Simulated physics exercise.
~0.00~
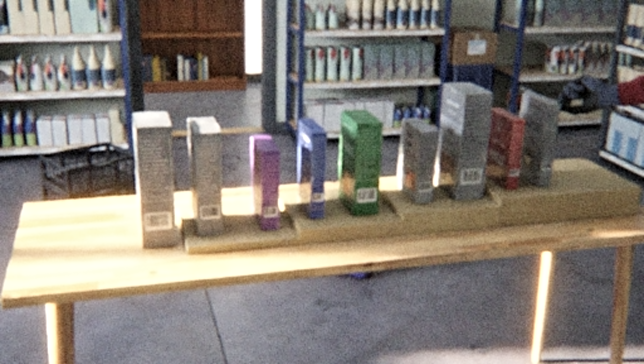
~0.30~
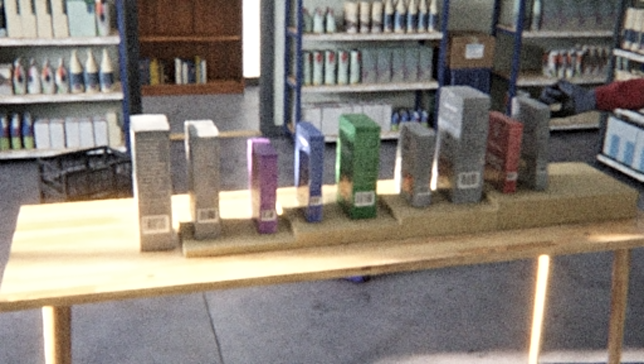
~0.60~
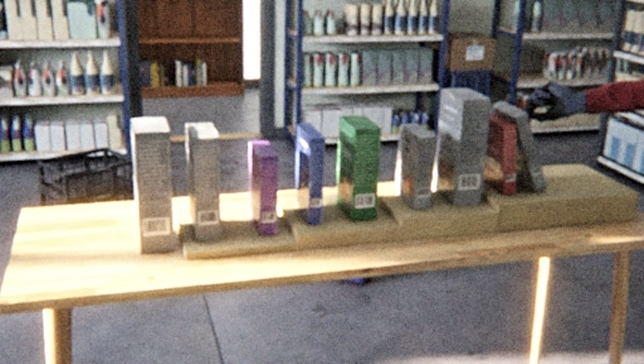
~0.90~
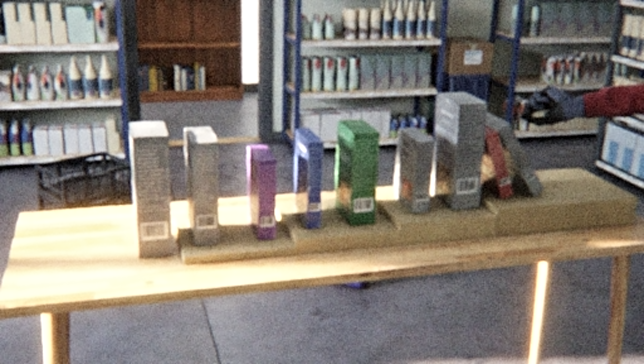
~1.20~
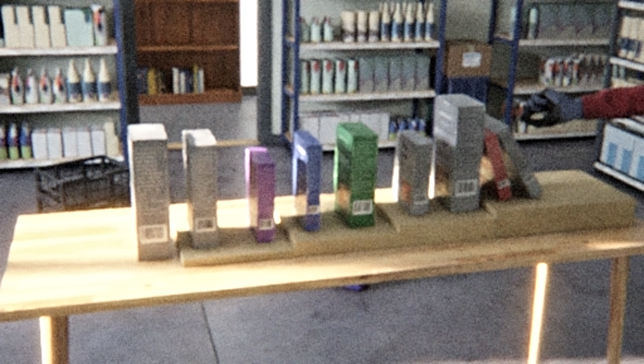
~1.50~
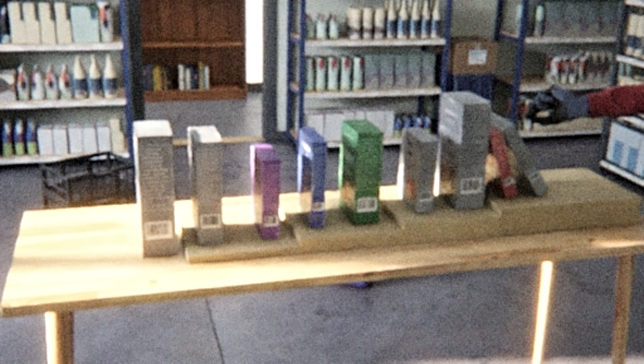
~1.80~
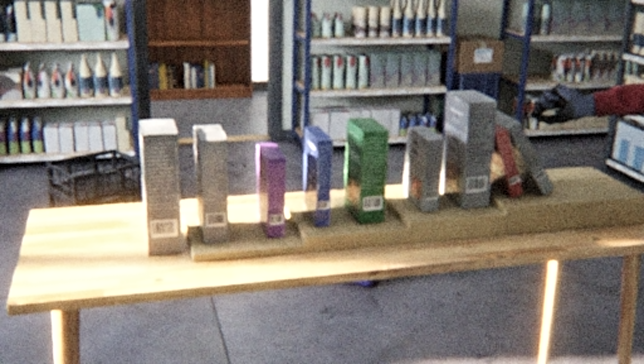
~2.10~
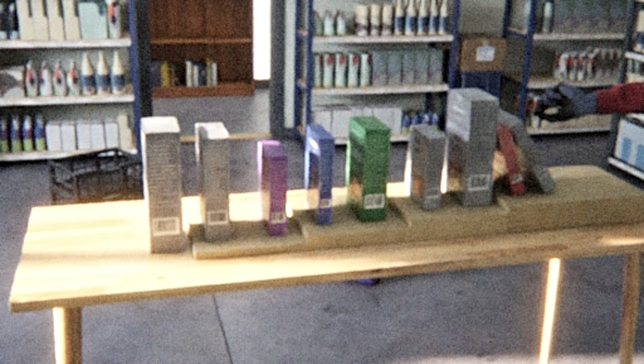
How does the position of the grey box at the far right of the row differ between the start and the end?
At the start the far-right grey box stands upright. By the end it is leaning to the left, against the red box.
On a table, a hand tips the rightmost box left, and the red box leans too.
